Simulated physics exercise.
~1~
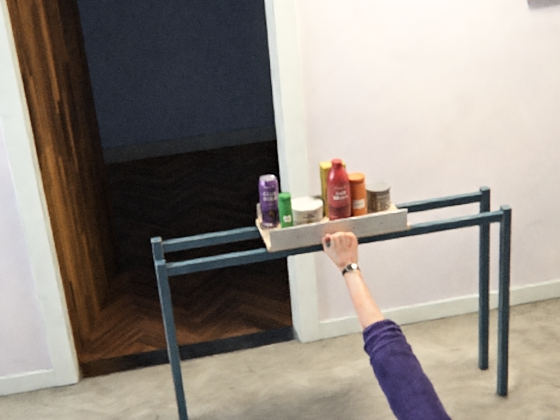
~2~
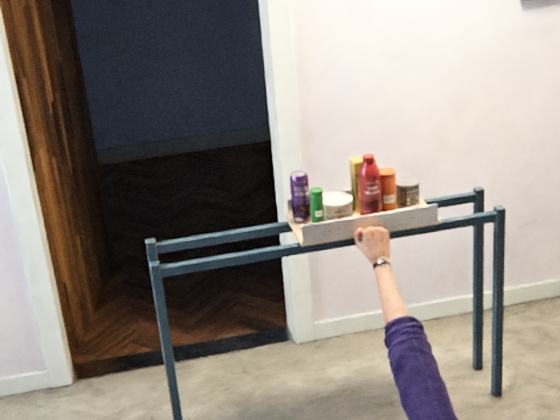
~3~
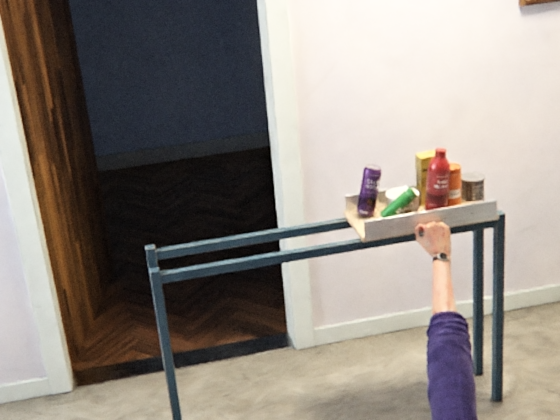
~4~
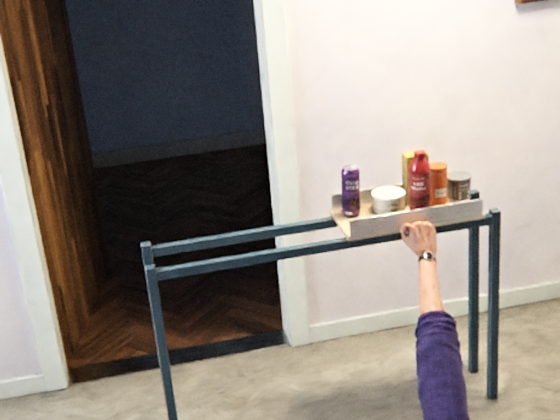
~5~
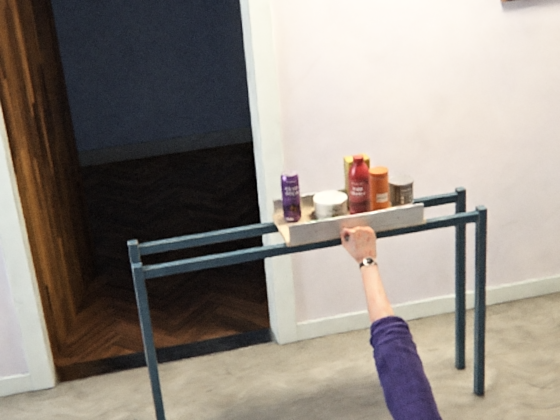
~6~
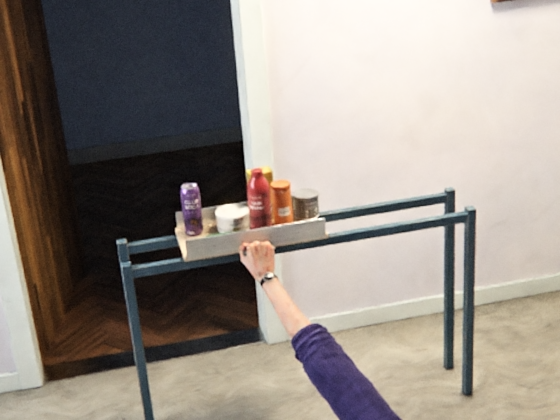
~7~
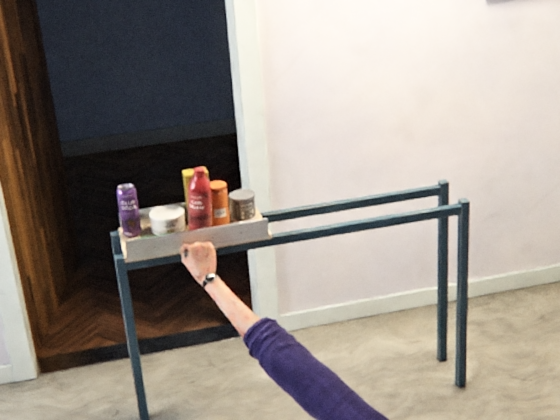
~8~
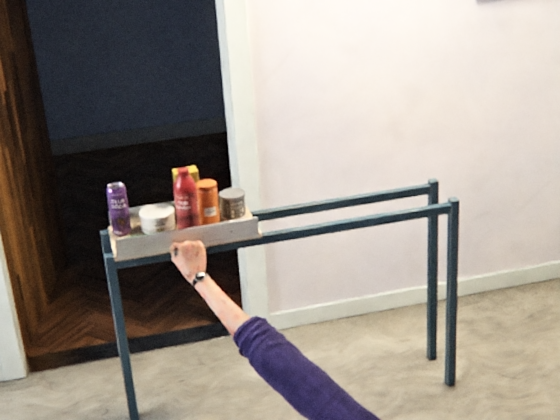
In a room with pale walls, beside a doorway onto a dark wooden floor, a hand in a purple sleeve holds the front of a shallow tray of containers on two blue-grey rails. The hand pushes the tray right along the rails to the far end, where the small green shaker tips over and the purple can leans briefly. The hand then moves the tray back left, past the middle, all the way to the left end. There it rests, with the purple can, white tub, red bottle, orange jar and grey tin still upright, the green shaker out of sight.
